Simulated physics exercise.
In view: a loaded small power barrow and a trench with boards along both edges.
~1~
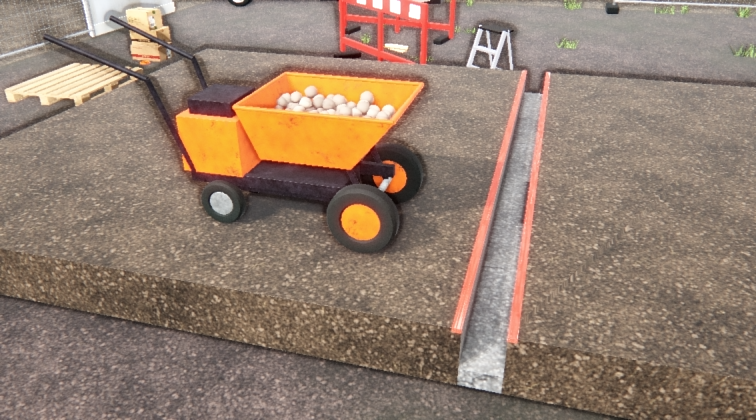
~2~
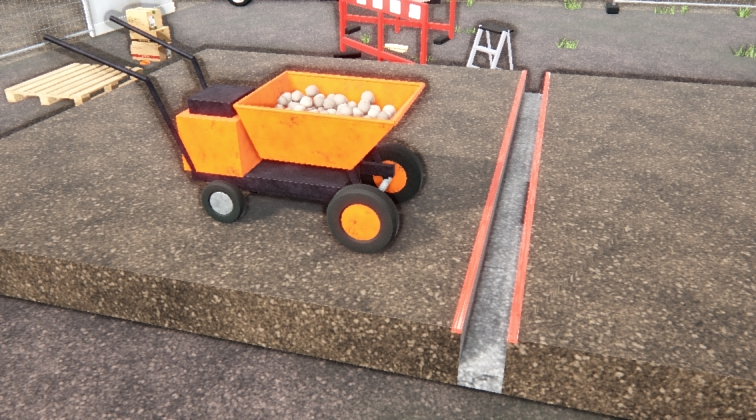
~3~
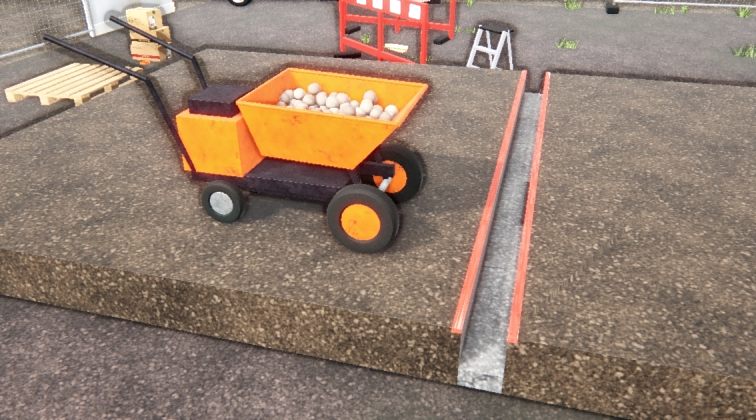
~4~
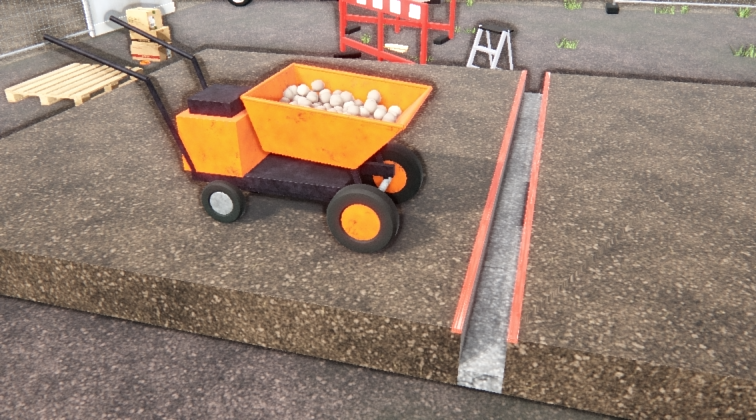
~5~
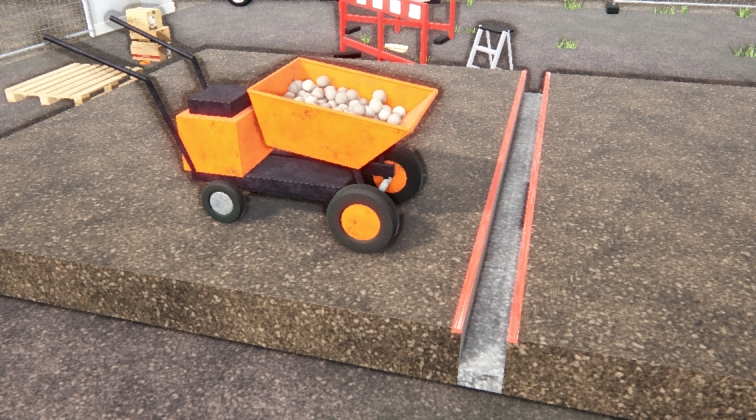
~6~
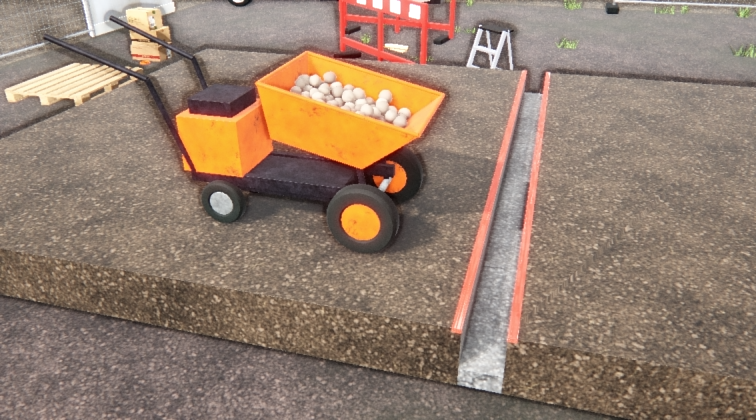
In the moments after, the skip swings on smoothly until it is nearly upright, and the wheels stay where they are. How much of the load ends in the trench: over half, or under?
It catches more than half.
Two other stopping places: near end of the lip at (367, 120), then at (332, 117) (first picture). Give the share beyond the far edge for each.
About 10 and 0 per cent.
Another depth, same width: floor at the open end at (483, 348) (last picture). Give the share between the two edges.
About 50 per cent.
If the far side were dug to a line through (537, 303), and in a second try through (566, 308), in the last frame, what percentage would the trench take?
The first gives 90 %, the second 100 %.
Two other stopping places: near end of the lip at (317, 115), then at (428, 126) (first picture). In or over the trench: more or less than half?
In turn: Under half; under half.
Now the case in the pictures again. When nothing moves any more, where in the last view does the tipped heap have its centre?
Roughly at (514, 248).
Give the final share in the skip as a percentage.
It comes to 0 per cent or so.
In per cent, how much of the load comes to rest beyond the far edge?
About 35 per cent.
Soon after the last picture, skip tipped steeply; all in the skip.
A little later, skip tipped steeply; nearly all in the skip; a small part in or heaped over the trench; a stray few falling.
Later still, skip tipped right over; a small part in the skip; a stray few short of the trench; about two thirds in or heaped over the trench; about a third beyond it.
At rest, skip tipped right over; a stray few short of the trench; about two thirds in or heaped over the trench; about a third beyond it.
